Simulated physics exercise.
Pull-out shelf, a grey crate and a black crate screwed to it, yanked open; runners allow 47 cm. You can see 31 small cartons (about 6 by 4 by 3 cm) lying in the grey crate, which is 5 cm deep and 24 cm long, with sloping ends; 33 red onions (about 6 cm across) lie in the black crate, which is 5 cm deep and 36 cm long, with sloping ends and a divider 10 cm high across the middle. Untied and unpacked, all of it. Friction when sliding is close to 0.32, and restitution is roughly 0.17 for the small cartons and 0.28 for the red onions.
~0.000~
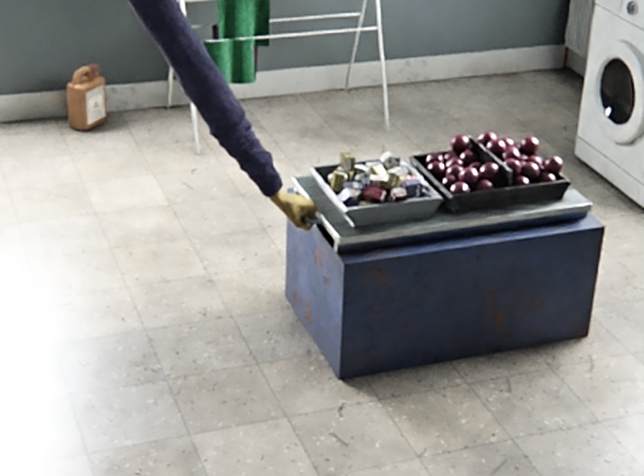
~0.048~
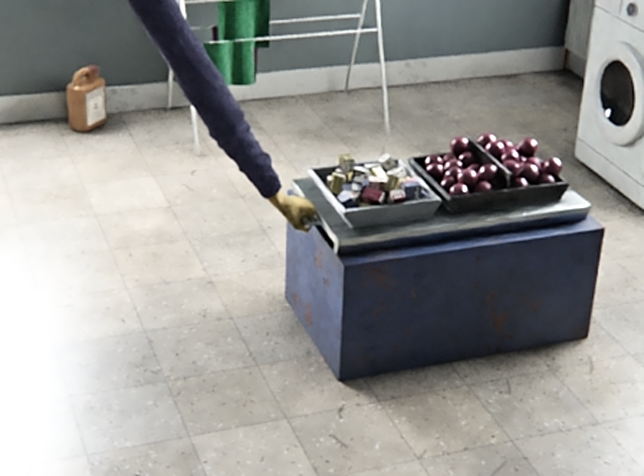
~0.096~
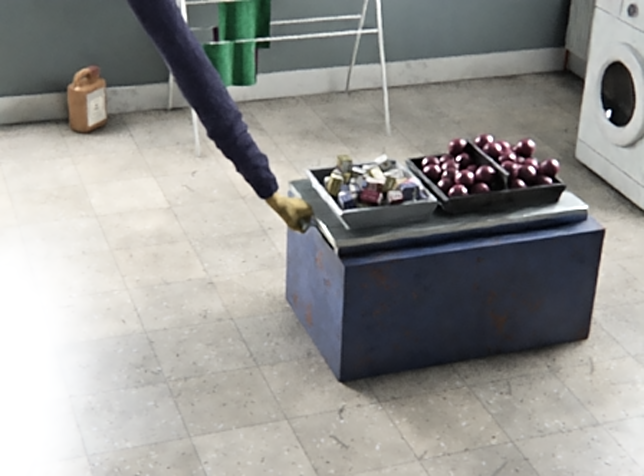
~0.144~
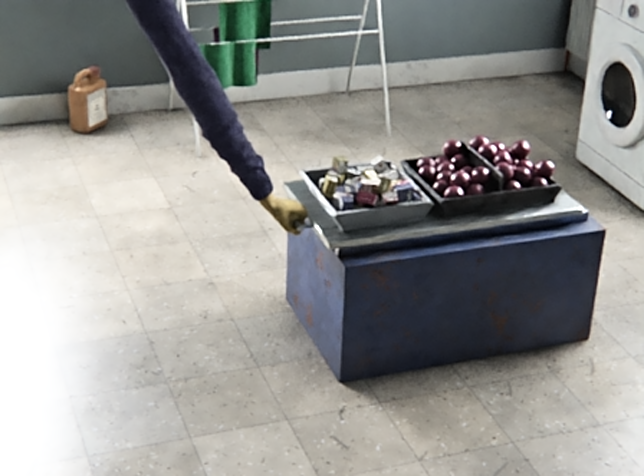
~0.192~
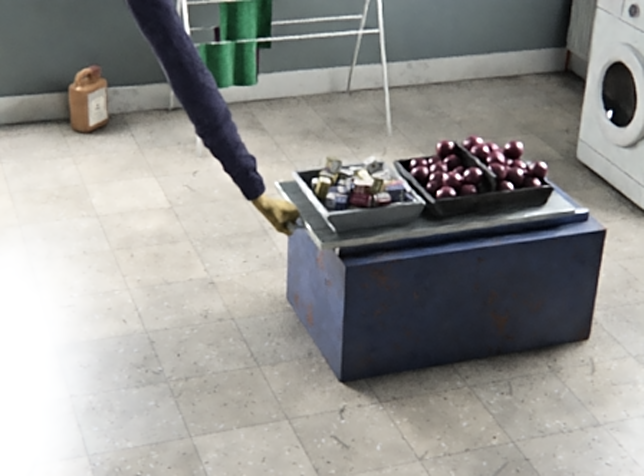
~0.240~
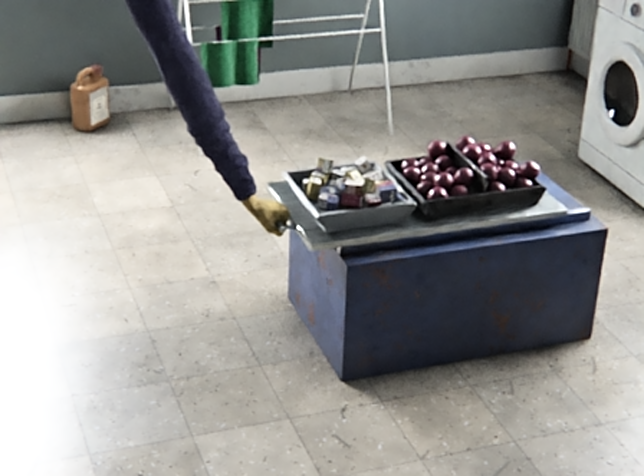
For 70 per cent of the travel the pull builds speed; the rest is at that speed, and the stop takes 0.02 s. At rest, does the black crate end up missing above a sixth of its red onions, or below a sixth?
Below a sixth.
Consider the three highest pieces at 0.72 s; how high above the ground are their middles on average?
On average they sit about 60 cm high.
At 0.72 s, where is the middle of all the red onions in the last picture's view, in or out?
The middle is around (369, 189).
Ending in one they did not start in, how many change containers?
I'd estimate close to 0.
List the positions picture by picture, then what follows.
In the first frame (each is followed by its nearest rim corner in this view), black crate, (453, 195); grey crate, (347, 209); drawn out 0 cm; none out.
The second frame shows black crate, (451, 197); grey crate, (346, 211); drawn out 0 cm.
The third frame shows black crate, (448, 198); grey crate, (342, 212); drawn out 2 cm.
The fourth frame shows black crate, (443, 200); grey crate, (337, 213); drawn out 4 cm.
The fifth frame shows black crate, (435, 200); grey crate, (329, 214); drawn out 6 cm.
The sixth frame shows black crate, (426, 201); grey crate, (319, 214); drawn out 10 cm; none out.
After 0.52 s, the runners reach their end.
After 0.60 s, grey crate 31 in, 0 out and black crate 33 in, 0 out.
After 0.72 s, grey crate 30 in, 1 out and black crate 32 in, 1 out.
After 0.94 s, grey crate 30 in, 1 out and black crate 31 in, 2 out.
Final count (at 1.38 s), grey crate 28 in, 3 out and black crate 31 in, 2 out. Asked share, 2 of 33, 6 per cent.
